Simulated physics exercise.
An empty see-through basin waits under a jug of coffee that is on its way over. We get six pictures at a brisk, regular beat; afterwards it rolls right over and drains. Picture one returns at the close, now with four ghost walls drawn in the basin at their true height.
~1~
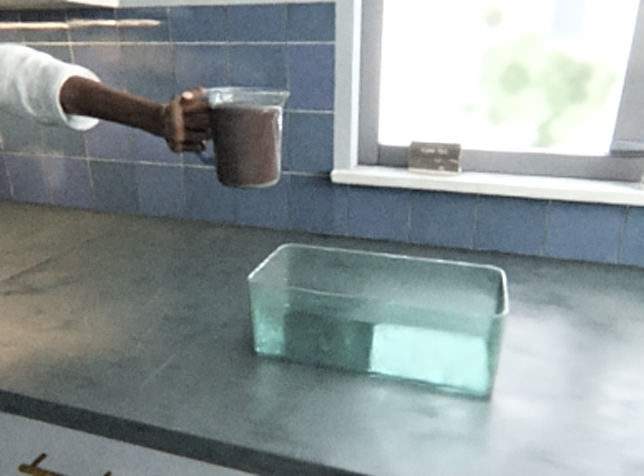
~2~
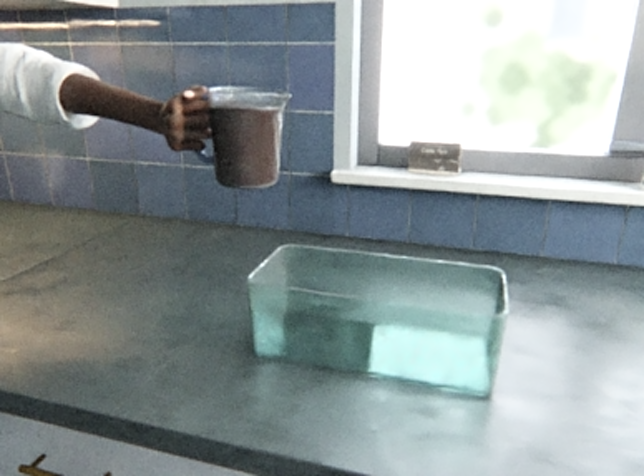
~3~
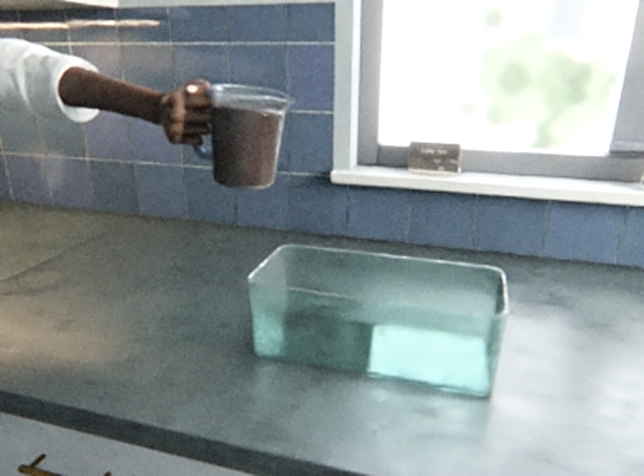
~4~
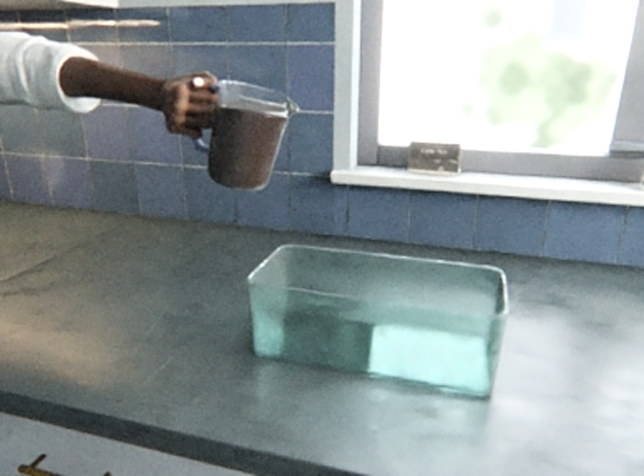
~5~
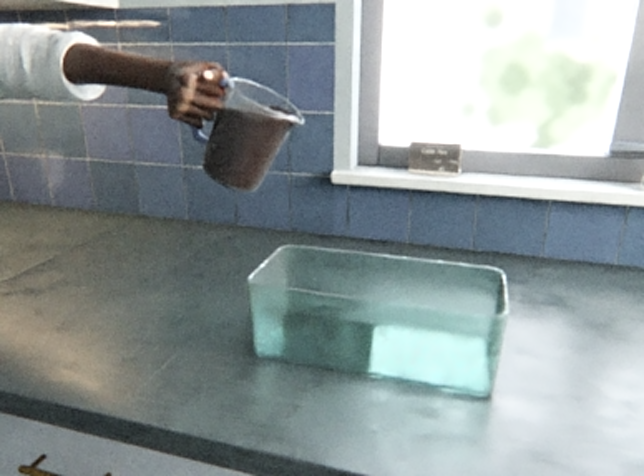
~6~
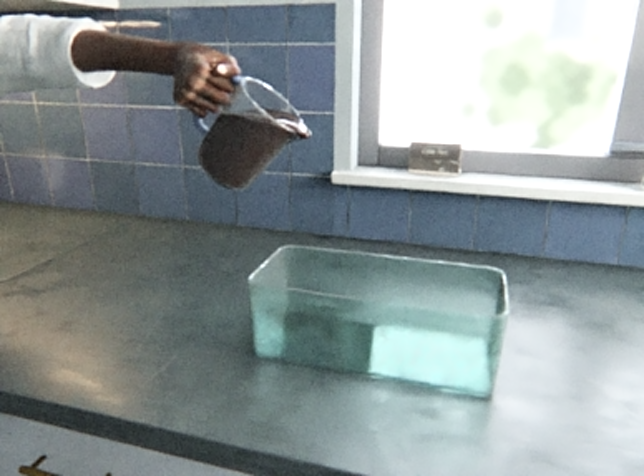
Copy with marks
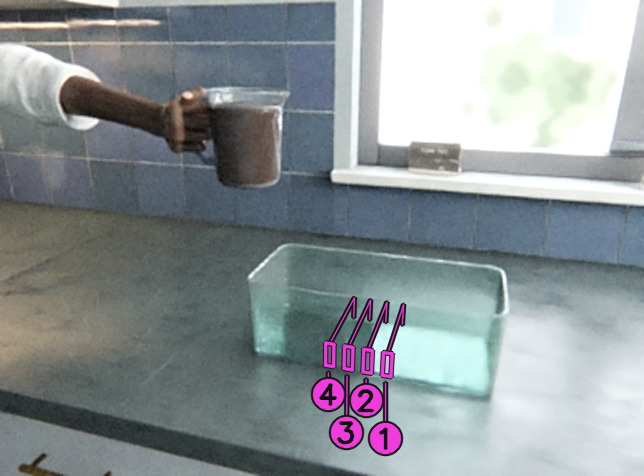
In a kitchen with blue tiled walls and a bright window at right, the view looks slightly down on a dark grey counter and stays still. A clear, green-tinted rectangular basin sits on the counter, while a dark-skinned hand in a white sleeve holds a see-through jug of brown coffee above and to its left. The hand holds the jug upright, then tilts it steadily rightward until coffee reaches the lip.
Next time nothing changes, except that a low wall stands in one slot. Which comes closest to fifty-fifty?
The answer is position 4.
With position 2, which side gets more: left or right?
More ends on the left.
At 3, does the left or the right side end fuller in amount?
The left side.
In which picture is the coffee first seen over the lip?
In picture 6.
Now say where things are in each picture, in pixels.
Upright, lip at (288, 94); basin from (255, 350) to (494, 392); nothing has left yet, in the first picture.
Upright, lip at (289, 96); nothing has left yet, in the second picture.
Tipped about 7°, lip at (292, 101); nothing has left yet, in the third picture.
Tipped about 16°, lip at (297, 109); nothing has left yet, in the fourth picture.
Tipped about 27°, lip at (302, 122); nothing has left yet, in the fifth picture.
Tipped about 40°, lip at (305, 137); coffee is over the lip, down to (305, 137), in the sixth picture.
In magenta, 1 at (385, 382); 2 at (366, 379); 3 at (347, 375); 4 at (328, 372).
If 1 is chosen, about 79 % ends left of the wall and 15 % right of it; 5 % is lost outside.
If 2 is chosen, about 83 % ends left of the wall and 11 % right of it; 6 % is lost outside.
If 3 is chosen, about 73 % ends left of the wall and 16 % right of it; 10 % is lost outside.
If 4 is chosen, about 53 % ends left of the wall and 43 % right of it; 4 % is lost outside.
